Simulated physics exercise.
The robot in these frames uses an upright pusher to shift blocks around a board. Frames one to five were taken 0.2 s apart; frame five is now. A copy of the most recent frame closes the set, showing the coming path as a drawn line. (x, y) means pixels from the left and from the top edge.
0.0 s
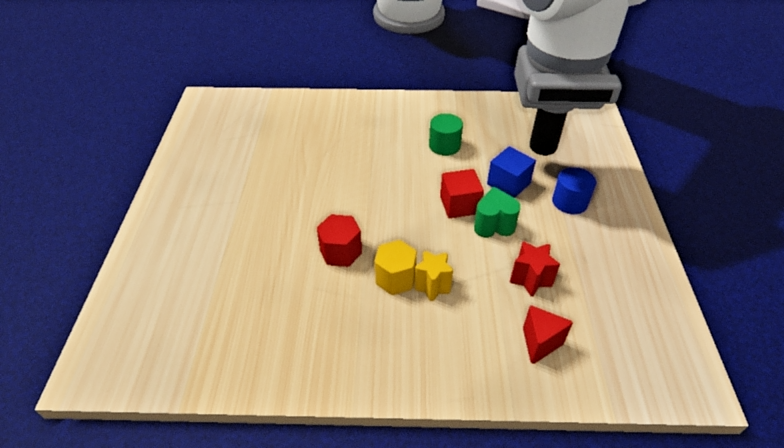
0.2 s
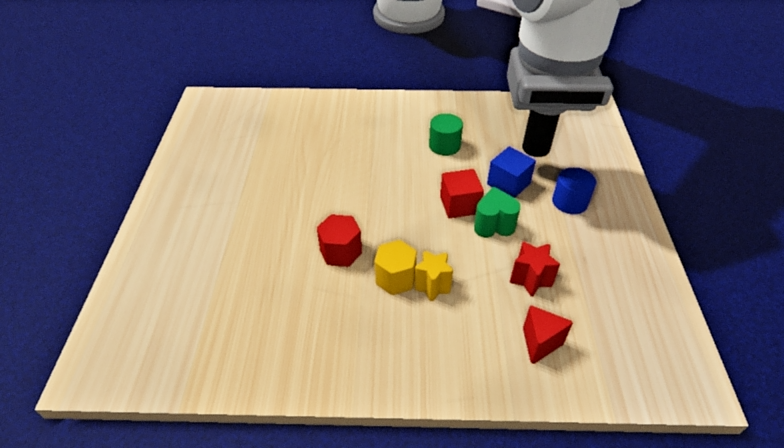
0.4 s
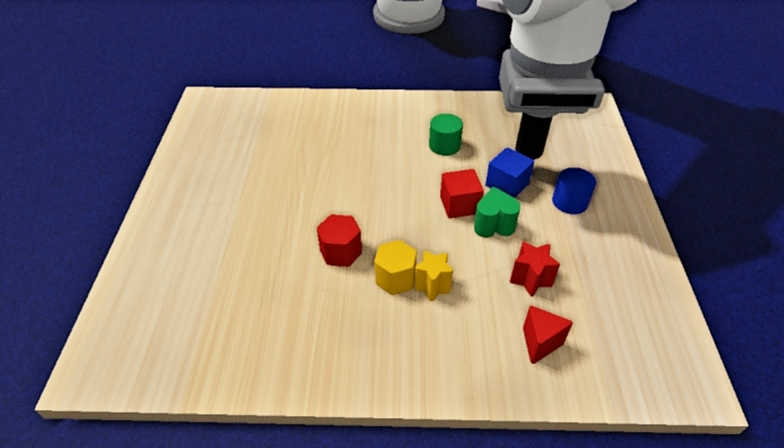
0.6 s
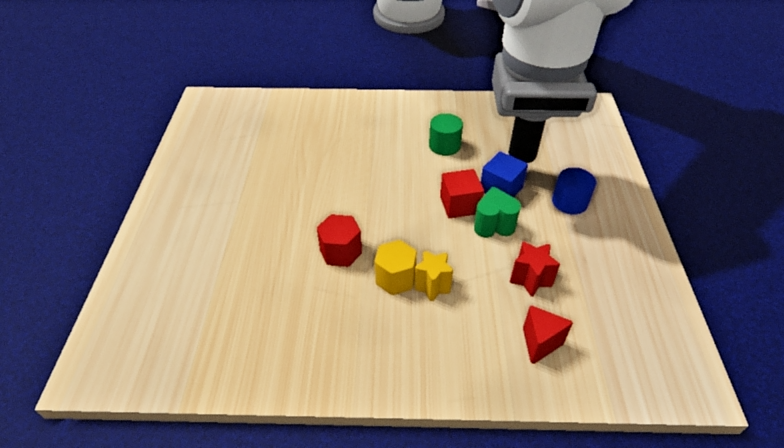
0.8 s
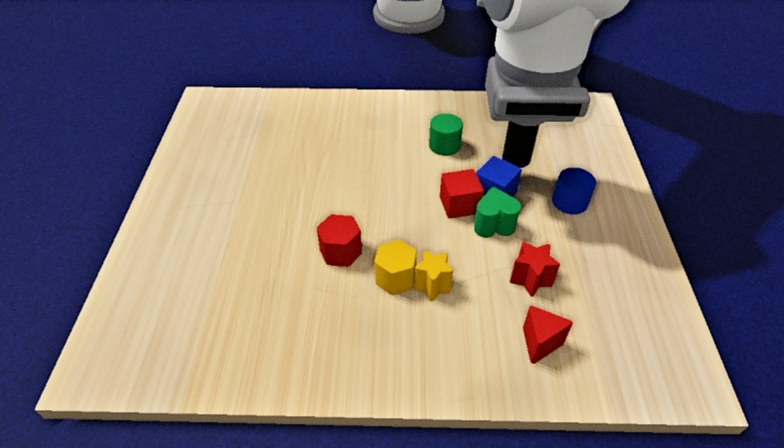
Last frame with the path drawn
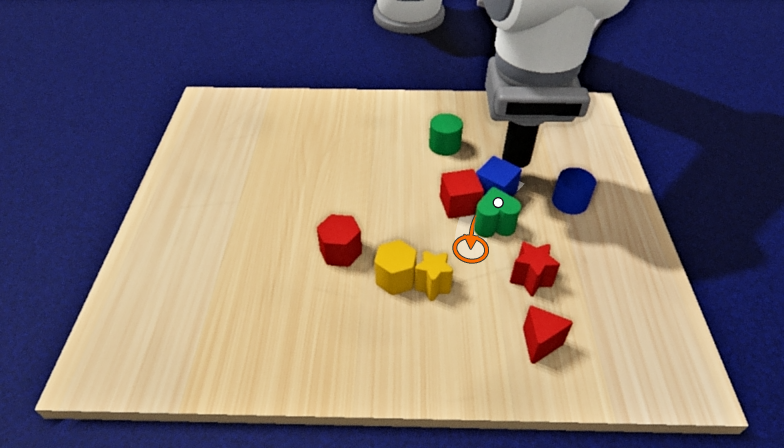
To begin with, colourful blocks sit scattered on a wooden board, with a robot arm's black pusher just behind the blue cube near the upper right. The pusher moves left and slightly forward, meets the cube and nudges it a short way toward the red cube and green heart.
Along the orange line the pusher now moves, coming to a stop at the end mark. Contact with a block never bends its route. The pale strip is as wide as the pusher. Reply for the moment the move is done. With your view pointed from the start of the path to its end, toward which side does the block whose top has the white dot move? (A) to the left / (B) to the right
The one that fits is A, to the left.
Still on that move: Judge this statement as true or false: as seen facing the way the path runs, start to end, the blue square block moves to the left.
My answer: False.
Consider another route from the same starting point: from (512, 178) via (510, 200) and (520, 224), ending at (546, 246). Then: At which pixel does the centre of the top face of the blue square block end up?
My best guess is (484, 187).
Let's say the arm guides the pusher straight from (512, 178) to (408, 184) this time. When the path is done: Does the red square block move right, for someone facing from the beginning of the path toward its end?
The answer is no.
The line goes from (512, 178) over (492, 197) and (475, 220) to (471, 249); the dot is on the green heart.
What follows on the original path. One third of the way, pusher (495, 180); red square block (435, 193); green heart (489, 209), turned 65° anticlockwise; blue square block (470, 187), turned 25° clockwise.
Two thirds of the way, pusher (478, 203); red square block (409, 202); green heart (488, 223), turned 85° anticlockwise; blue square block (446, 204), turned 45° clockwise.
At the end, pusher (473, 232); yellow star block unmoved; red square block (404, 203), turned 20° clockwise; green heart (492, 254), turned 105° anticlockwise; blue square block (439, 212), turned 60° clockwise.
